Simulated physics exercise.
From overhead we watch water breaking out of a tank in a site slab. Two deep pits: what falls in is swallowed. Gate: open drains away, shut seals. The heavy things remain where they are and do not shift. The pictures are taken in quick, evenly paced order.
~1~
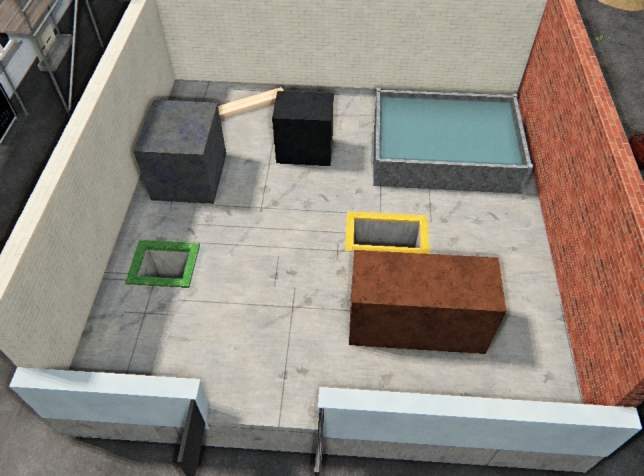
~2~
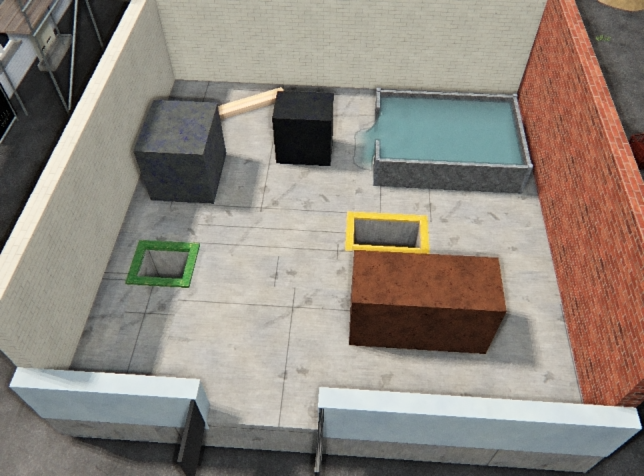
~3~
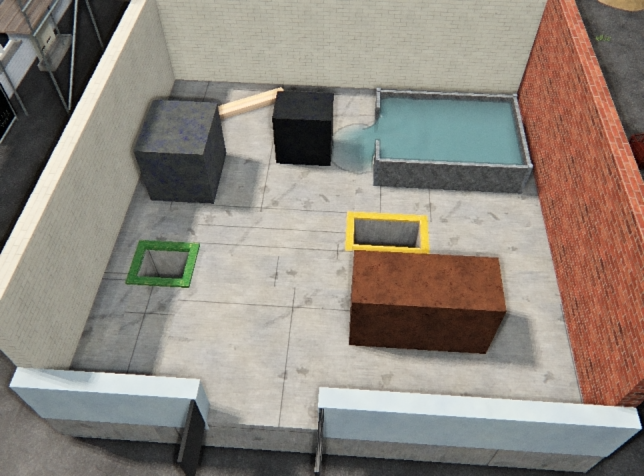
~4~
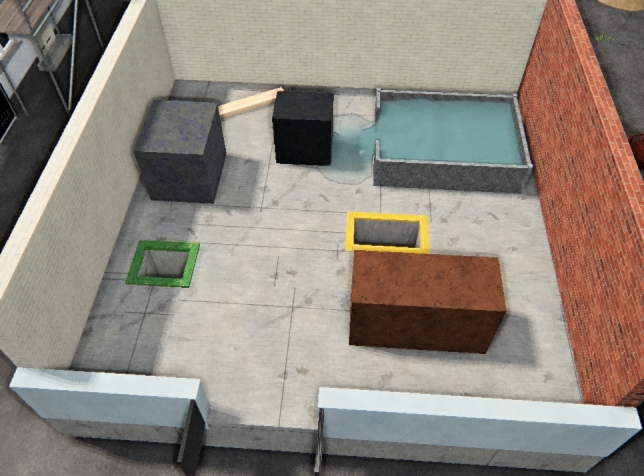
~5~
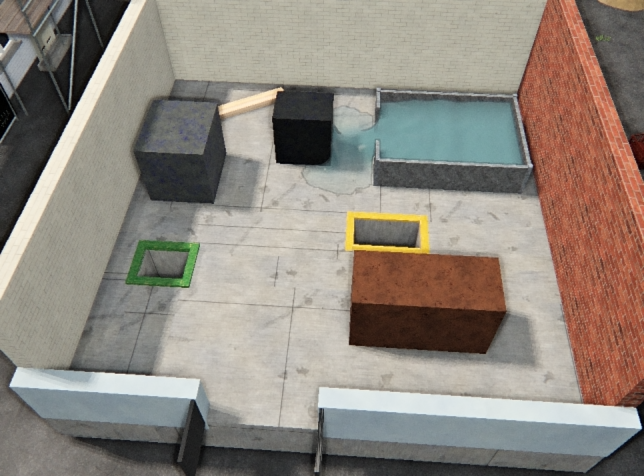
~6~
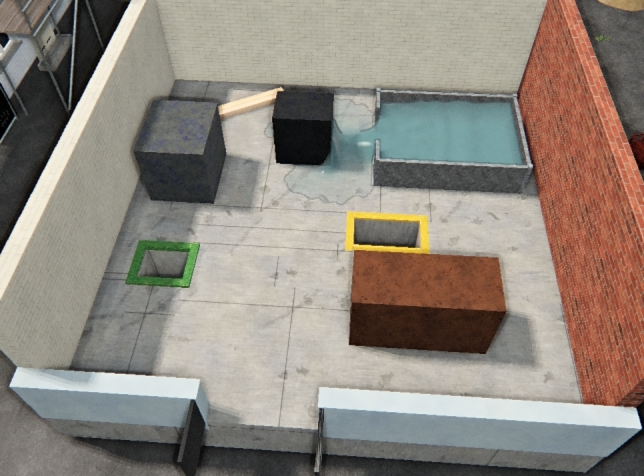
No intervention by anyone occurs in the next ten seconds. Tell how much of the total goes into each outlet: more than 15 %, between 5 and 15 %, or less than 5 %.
Where it goes: The gate gets between 5 and 15 %; the green pit gets less than 5 %; the yellow pit gets between 5 and 15 %.
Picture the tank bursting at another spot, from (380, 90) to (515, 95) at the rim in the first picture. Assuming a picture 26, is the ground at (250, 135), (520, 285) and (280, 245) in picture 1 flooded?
Spot by spot: Soaked through, then soaked through, then unaffected.
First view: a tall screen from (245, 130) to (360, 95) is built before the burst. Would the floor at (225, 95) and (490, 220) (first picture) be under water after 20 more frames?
Spared, then spared.
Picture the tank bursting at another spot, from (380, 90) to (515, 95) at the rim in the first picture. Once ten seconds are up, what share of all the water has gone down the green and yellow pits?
In percent: Green 0, yellow 2.
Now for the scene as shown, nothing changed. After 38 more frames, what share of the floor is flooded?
Around 70 percent of it.
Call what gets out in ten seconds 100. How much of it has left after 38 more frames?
60 per cent.
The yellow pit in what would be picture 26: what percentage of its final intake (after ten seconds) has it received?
That share would be near 45 %.
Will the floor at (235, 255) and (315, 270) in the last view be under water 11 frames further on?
First pixel swamped; second pixel swamped.
A moment on, water covers 20 % of the floor; the gate 0 %, the green pit 0 %, the yellow pit 0 %.
Next, water covers 35 % of the floor; the gate 0 %, the green pit 0 %, the yellow pit 2 %.
Then, water covers 55 % of the floor; the gate 0 %, the green pit 0 %, the yellow pit 4 %.
Later, water covers 70 % of the floor; the gate 3 %, the green pit 0 %, the yellow pit 7 %.
In the end, water covers 80 % of the floor; the gate 8 %, the green pit 0 %, the yellow pit 9 %.
